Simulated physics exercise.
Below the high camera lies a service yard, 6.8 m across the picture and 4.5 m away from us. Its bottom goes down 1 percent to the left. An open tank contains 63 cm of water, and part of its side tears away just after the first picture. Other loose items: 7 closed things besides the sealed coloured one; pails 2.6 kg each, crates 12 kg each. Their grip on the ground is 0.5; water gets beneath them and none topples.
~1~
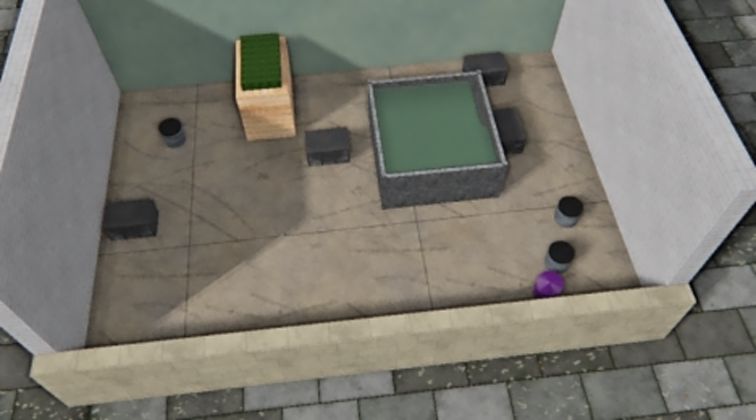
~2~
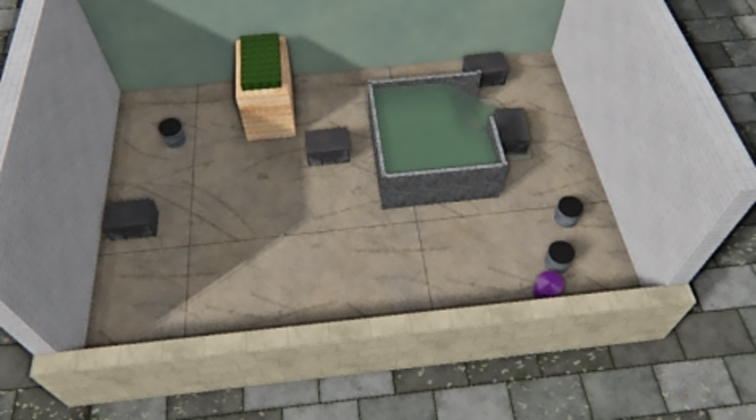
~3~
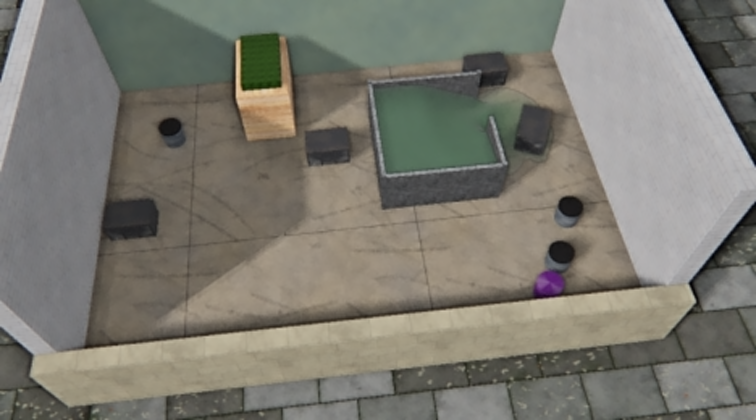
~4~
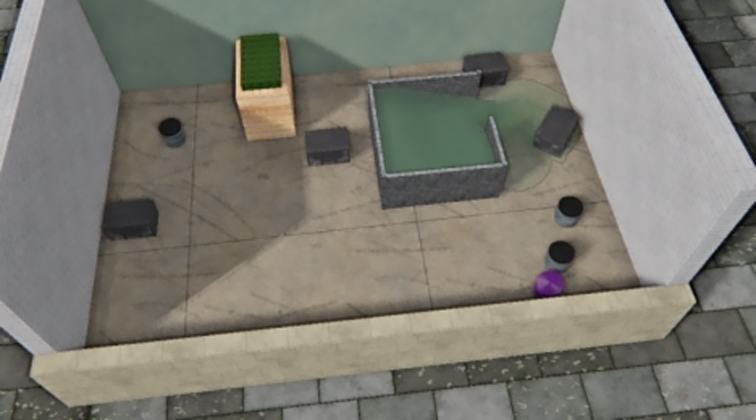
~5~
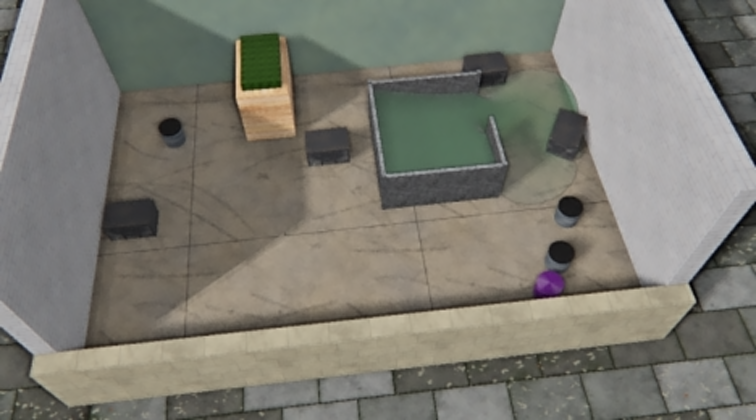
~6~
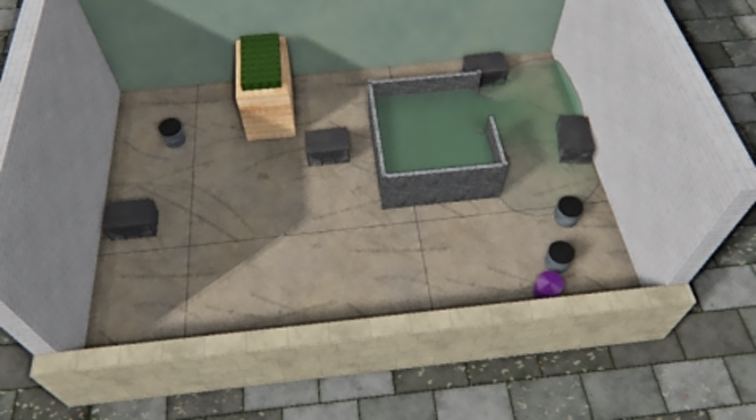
In a walled service yard, part of an open tank's right side broke away, and greenish water poured out, pushing a dark crate toward the right wall while the purple pail stayed put.
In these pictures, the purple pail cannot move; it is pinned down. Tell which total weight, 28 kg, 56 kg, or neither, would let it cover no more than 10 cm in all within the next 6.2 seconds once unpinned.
Ballast needed: The lesser.
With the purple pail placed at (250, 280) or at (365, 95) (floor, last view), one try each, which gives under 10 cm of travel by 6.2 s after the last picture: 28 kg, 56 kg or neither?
In that order: The lighter suffices; the lighter suffices.
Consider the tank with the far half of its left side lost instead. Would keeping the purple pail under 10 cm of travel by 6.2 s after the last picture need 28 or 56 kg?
In that case the lighter mass suffices.
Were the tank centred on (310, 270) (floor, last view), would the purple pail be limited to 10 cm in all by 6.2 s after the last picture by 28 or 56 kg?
In that case, simply put, the lighter one does it.
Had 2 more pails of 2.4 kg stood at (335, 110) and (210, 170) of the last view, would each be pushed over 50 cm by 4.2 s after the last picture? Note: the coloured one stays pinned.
Taking them one by one: Above the mark; below the mark.
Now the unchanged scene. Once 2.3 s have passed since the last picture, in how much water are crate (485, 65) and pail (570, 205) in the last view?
About 6 and 4 cm.
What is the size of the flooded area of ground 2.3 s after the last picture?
Somewhere around 14 m2, roughly.
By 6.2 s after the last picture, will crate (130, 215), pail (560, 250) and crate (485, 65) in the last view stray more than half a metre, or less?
First one stays inside, second one crosses the line, third one crosses the line.
Then, 0.6 s after the last picture the purple pail would be 0 cm from its start with 28 kg and 0 cm from its start with 56 kg; 0 cm of water round it then.
Then, 2.3 s after the last picture the purple pail would be 1 cm from its start with 28 kg and 0 cm from its start with 56 kg; 12 cm of water round it then.
Then, 4.2 s after the last picture the purple pail would be 1 cm from its start with 28 kg and 0 cm from its start with 56 kg; 9 cm of water round it then.
Then, 6.2 s after the last picture the purple pail would be 1 cm from its start with 28 kg and 0 cm from its start with 56 kg; 7 cm of water round it then.
